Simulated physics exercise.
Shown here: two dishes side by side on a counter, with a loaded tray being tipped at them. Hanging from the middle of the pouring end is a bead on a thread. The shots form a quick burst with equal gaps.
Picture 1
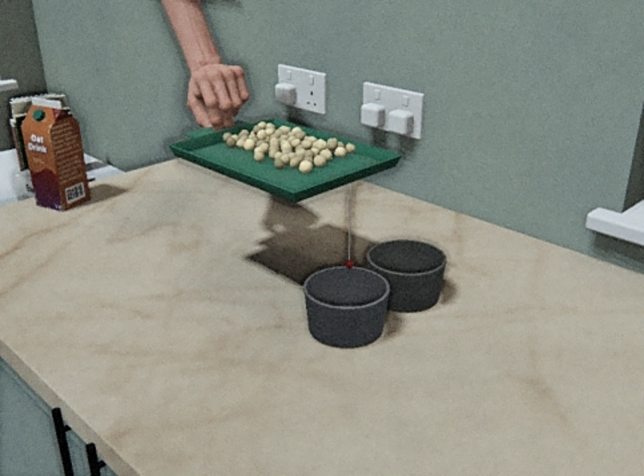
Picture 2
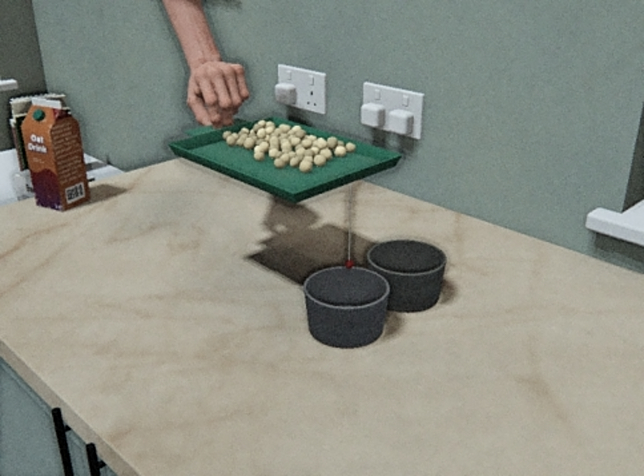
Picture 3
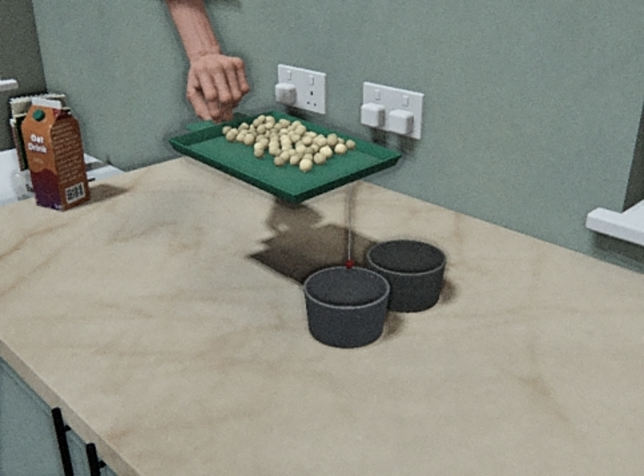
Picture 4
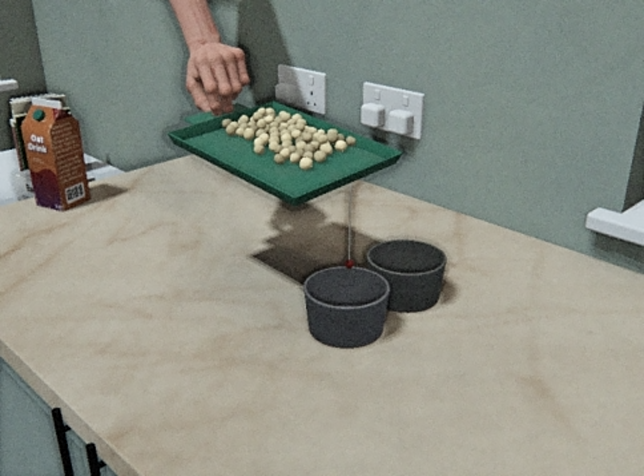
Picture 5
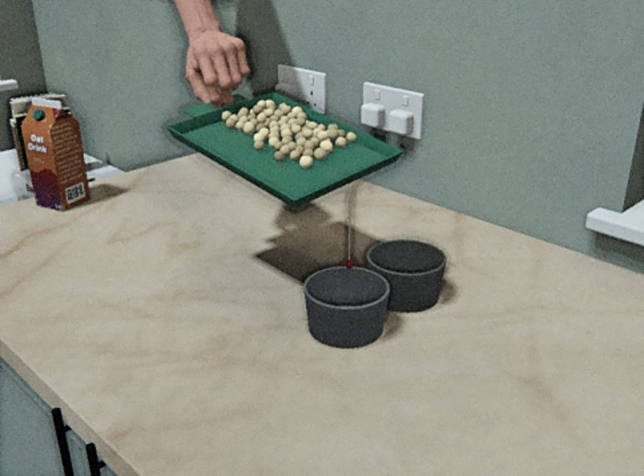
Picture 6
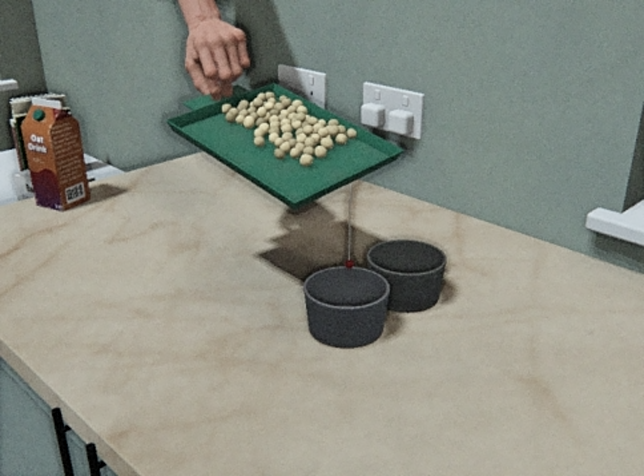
At first, a hand holds the far end of a green tray of macadamia nuts, nearly level above two dark dishes on a counter. The hand then shifts slightly right and the tray tilts gradually, its left front corner dipping a little, while the nuts stay grouped on it and the dishes remain still.
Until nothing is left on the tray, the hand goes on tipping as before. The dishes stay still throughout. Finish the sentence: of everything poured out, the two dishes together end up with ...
They end up with a minority of it.
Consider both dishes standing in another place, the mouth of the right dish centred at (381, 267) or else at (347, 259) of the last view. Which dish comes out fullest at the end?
The first try: The left-side dish. The second: The left-side dish.
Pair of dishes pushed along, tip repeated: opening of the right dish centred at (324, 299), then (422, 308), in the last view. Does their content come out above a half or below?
Well, a majority share the first time and a minority share the next.
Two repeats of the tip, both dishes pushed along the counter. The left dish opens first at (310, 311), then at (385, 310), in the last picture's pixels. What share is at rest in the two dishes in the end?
In order: 90 percent and 10 percent.
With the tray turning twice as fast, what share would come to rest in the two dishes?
Roughly 20 %.
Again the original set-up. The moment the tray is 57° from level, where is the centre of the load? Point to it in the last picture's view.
About (307, 171).
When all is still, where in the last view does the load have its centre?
The centre settles at about (309, 351).
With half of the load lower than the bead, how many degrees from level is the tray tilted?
Near 90 degrees.
Shortly afterwards, tray tipped steeply; the bulk on the tray; only a few in the left dish; a little outside both; a little in the air.
Next, tray tipped right over; a little on the tray; near a quarter in the left dish; near half outside both; near a quarter in the air.
Some moments later, tray tipped past a quarter turn; near a third in the left dish; near two thirds outside both.
In the end, tray tipped past a quarter turn; near a third in the left dish; none at all in the right dish; near two thirds outside both.
